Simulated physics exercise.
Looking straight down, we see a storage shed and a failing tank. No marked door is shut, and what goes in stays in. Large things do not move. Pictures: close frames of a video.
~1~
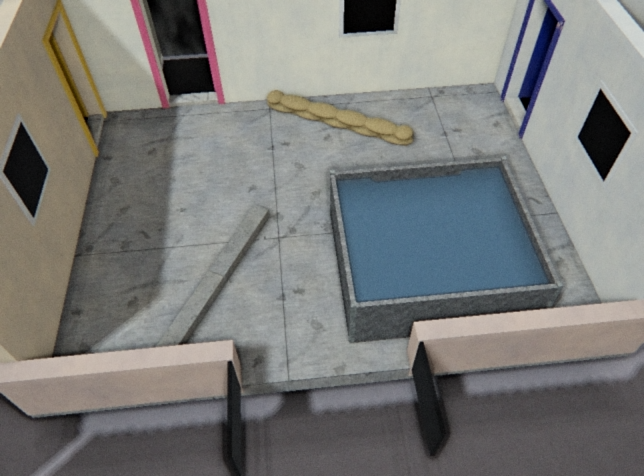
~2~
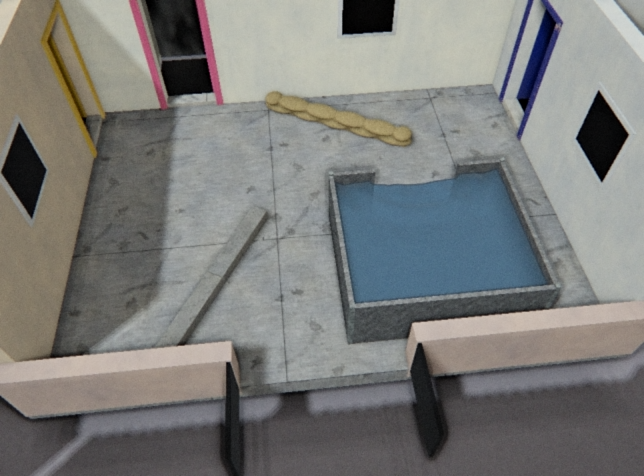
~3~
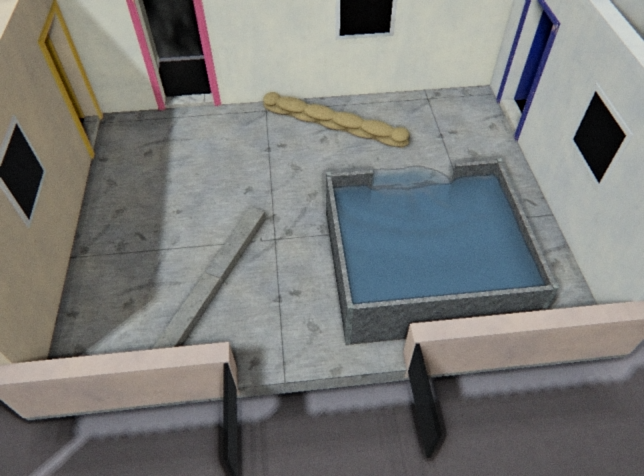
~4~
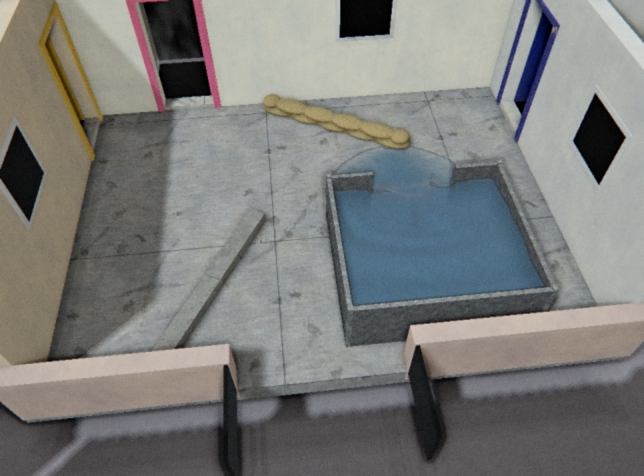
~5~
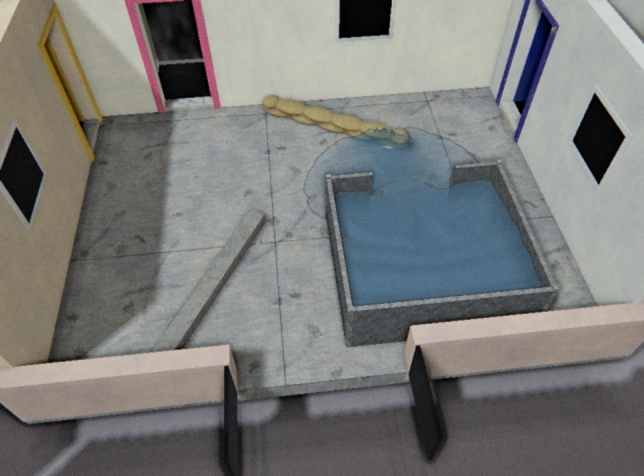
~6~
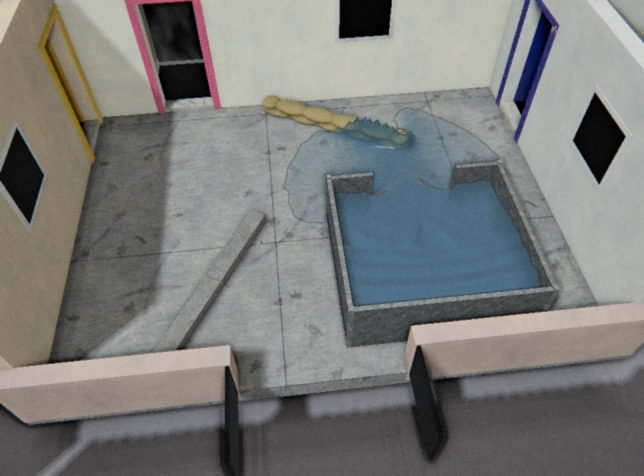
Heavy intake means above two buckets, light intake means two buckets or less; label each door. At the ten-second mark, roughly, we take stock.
Labels: Pink door: Heavy, blue door: Heavy, yellow door: Heavy.
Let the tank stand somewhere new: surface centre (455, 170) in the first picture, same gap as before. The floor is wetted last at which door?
It's the yellow one, as it turns out.
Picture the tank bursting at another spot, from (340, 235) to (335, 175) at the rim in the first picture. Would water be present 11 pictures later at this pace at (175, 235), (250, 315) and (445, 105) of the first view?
In that order: Wet, wet, no water.
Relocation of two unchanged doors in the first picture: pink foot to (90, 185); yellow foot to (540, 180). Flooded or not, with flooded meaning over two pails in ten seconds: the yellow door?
Door by door, the yellow door stays inside the limit.
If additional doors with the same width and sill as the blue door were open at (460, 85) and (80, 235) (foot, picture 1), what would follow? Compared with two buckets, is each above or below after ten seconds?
Exceeds the threshold, stays below the threshold.
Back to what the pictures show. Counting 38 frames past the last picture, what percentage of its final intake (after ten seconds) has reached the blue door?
Approximately 70 in a hundred, I reckon.
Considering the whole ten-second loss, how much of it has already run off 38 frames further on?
I get 75 percent.
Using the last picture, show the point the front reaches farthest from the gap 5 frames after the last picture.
About at (212, 117).
A moment on, water covers 35 % of the floor; the pink door not reached, the blue door wet at the sill, nothing in, the yellow door not reached.
Next, water covers 45 % of the floor; the pink door under two buckets in, the blue door under two buckets in, the yellow door not reached.
Then, water covers 55 % of the floor; the pink door over two buckets in, the blue door far over two buckets in, the yellow door far over two buckets in.
Later, water covers 80 % of the floor; the pink door over two buckets in, the blue door far over two buckets in, the yellow door far over two buckets in.
In the end, water covers 90 % of the floor; the pink door over two buckets in, the blue door far over two buckets in, the yellow door far over two buckets in.
